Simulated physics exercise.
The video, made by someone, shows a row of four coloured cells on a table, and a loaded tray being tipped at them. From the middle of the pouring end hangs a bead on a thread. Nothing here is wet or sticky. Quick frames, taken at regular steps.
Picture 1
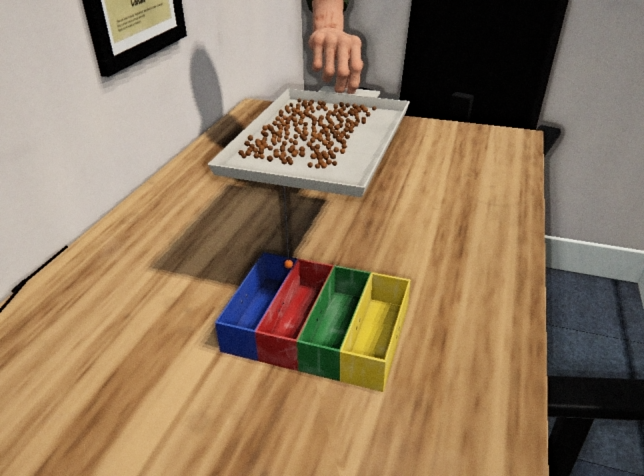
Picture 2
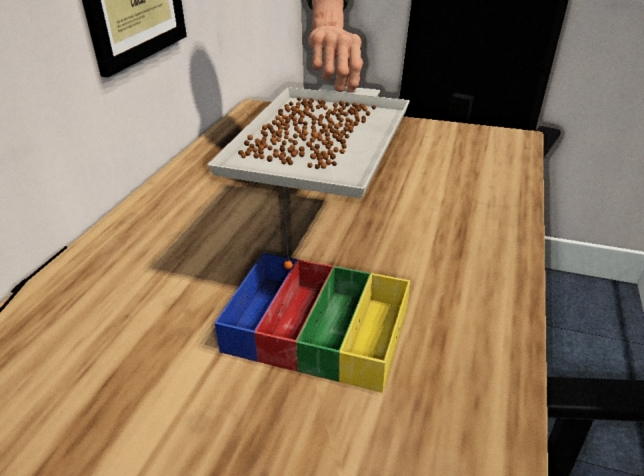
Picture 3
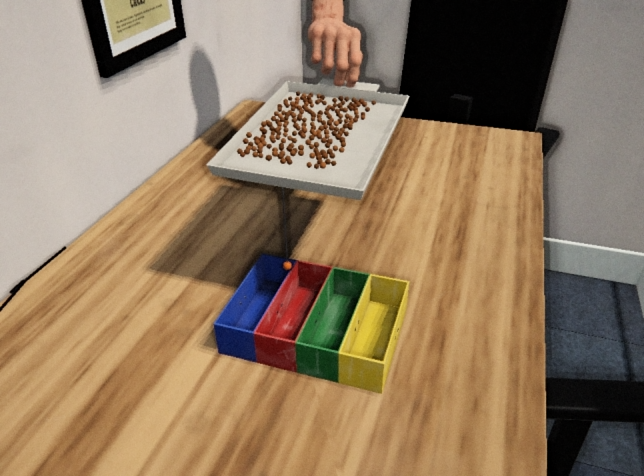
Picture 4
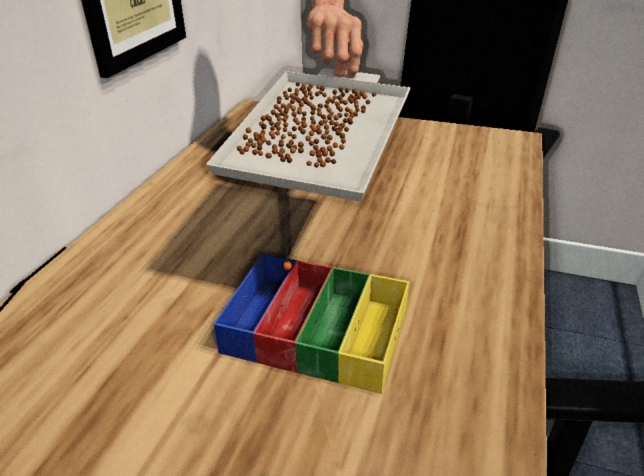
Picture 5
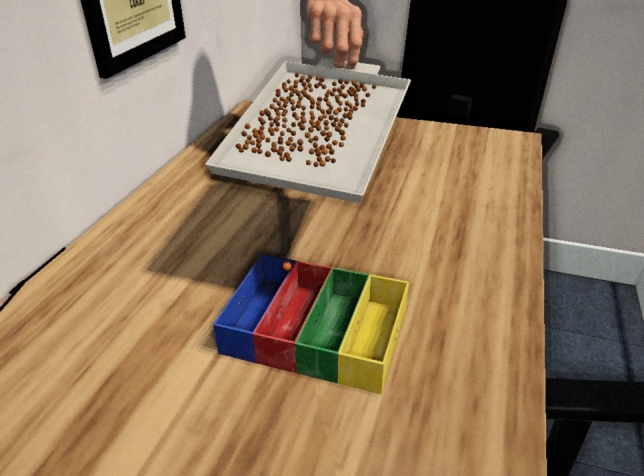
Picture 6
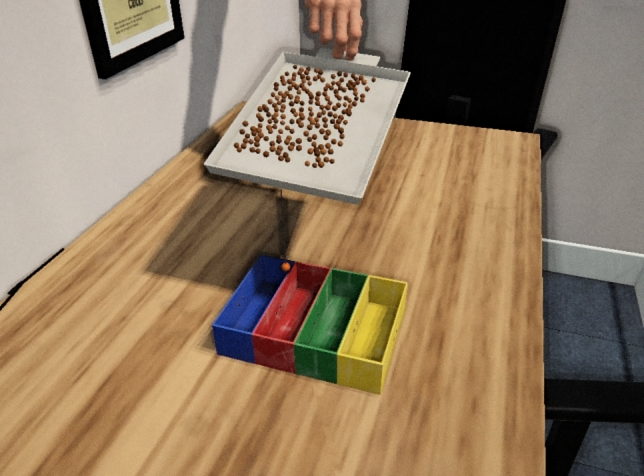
A hand at the far side of a gray tray, loaded with small brown balls, starts with it nearly level above blue, red, green and yellow cells on a wooden table. The hand then gradually raises the far end, tilting the tray slightly, while the balls stay spread across it.
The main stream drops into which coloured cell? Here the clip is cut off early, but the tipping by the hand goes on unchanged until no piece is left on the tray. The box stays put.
It drops into the green cell.
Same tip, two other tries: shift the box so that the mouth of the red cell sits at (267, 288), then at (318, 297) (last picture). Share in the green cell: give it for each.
About 30 per cent, then about 50 per cent.
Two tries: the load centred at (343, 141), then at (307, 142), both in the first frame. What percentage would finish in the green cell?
Share in order: Roughly 60 %, 50 %.
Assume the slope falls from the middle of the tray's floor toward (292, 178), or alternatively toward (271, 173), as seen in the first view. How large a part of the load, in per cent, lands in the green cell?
Near 20 % and 0 %.
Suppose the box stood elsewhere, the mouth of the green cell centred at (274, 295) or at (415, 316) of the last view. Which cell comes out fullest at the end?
The yellow cell, then blue.
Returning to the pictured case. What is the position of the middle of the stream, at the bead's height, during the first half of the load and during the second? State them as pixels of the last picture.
The leading part at (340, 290), the rest of it at (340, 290).
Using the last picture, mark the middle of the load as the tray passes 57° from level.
Somewhere about pixel (317, 184).
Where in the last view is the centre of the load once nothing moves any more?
Around (329, 333), give or take.
Just after the last frame, tray tipped steeply; the larger part on the tray; about a tenth in the yellow cell; just a few in the green cell; just a few in the red cell; just a few in the blue cell; about a tenth falling or outside the box.
A moment on, tray tipped right over; roughly a quarter on the tray; roughly a quarter in the green cell; about a tenth in the yellow cell; about a tenth in the red cell; just a few in the blue cell; roughly a quarter falling or outside the box.
Further on, tray tipped past a quarter turn; roughly half in the green cell; roughly a quarter in the red cell; roughly a quarter in the yellow cell; about a tenth in the blue cell; just a few falling or outside the box.
When it is over, tray tipped past a quarter turn; roughly half in the green cell; roughly a quarter in the red cell; roughly a quarter in the yellow cell; about a tenth in the blue cell; just a few outside the box.
